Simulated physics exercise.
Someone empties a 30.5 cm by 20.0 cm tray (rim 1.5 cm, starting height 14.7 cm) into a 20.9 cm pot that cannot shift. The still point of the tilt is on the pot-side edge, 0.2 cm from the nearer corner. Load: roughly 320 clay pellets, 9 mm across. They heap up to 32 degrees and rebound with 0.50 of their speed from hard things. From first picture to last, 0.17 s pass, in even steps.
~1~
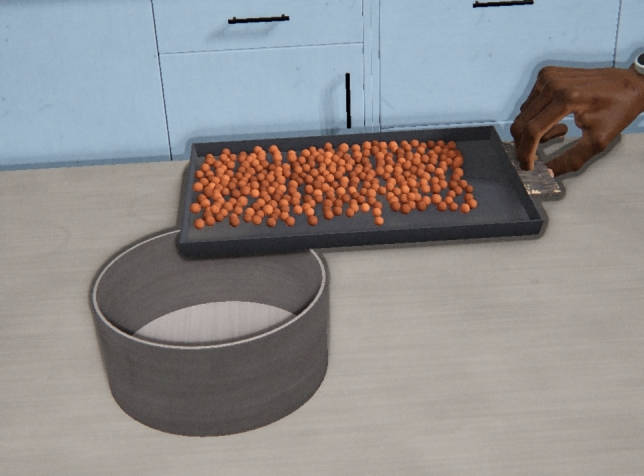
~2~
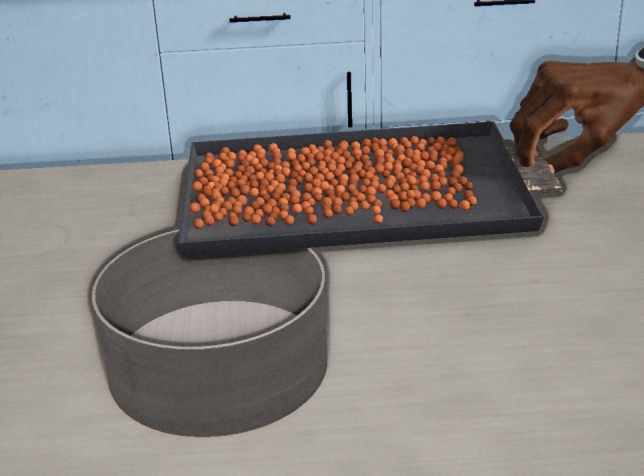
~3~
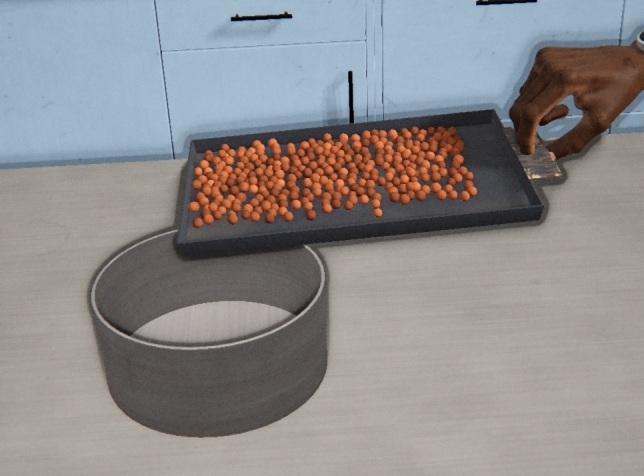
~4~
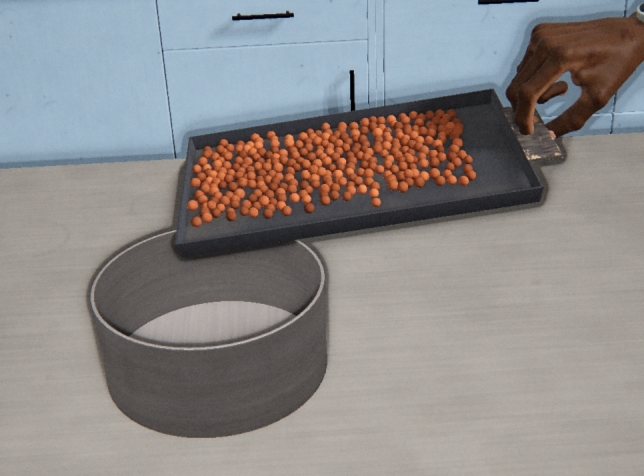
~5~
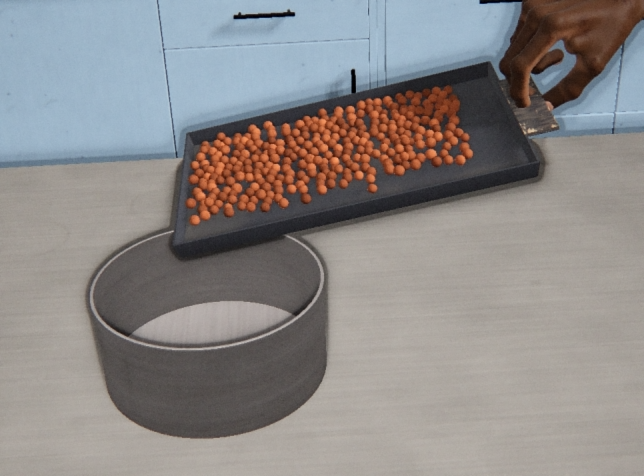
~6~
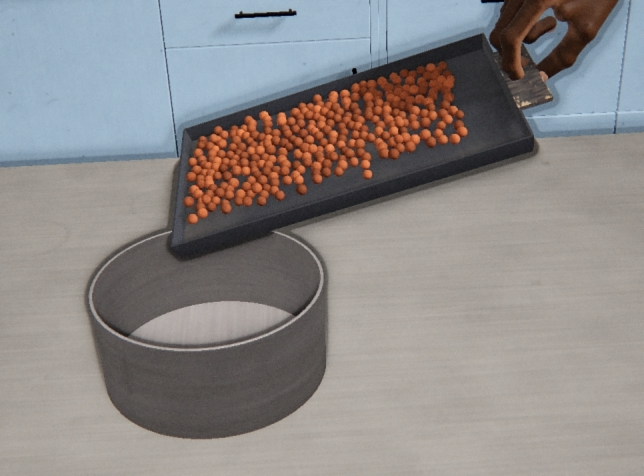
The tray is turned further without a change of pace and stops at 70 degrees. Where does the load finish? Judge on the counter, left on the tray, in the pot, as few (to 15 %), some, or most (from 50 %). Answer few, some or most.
Counter some, tray some, pot some.
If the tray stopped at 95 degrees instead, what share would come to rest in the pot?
In that case some 55 per cent.
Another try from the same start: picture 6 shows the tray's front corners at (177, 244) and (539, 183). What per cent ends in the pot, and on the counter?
Pot 20, counter 15.
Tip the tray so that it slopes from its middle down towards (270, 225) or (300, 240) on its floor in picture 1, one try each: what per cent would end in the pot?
Some 40 and 30 per cent.
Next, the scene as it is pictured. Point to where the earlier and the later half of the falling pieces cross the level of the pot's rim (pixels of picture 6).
First near (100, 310), later near (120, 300).
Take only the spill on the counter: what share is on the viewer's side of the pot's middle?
About 70 per cent.
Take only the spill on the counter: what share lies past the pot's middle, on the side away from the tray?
Roughly 100 per cent.
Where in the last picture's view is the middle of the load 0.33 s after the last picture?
At about (194, 126).
Then, 0.20 s after the last picture, tilt 45 degrees; the tray holds 100 %, the pot 0 %.
Then, 0.33 s after the last picture, tilt 64 degrees; the tray holds 100 %, the pot 0 %.
Then, 0.57 s after the last picture, tilt 70 degrees; the tray holds 45 %, the pot 25 %.
In the end, counter 25 %, tray 40 %, pot 35 %.
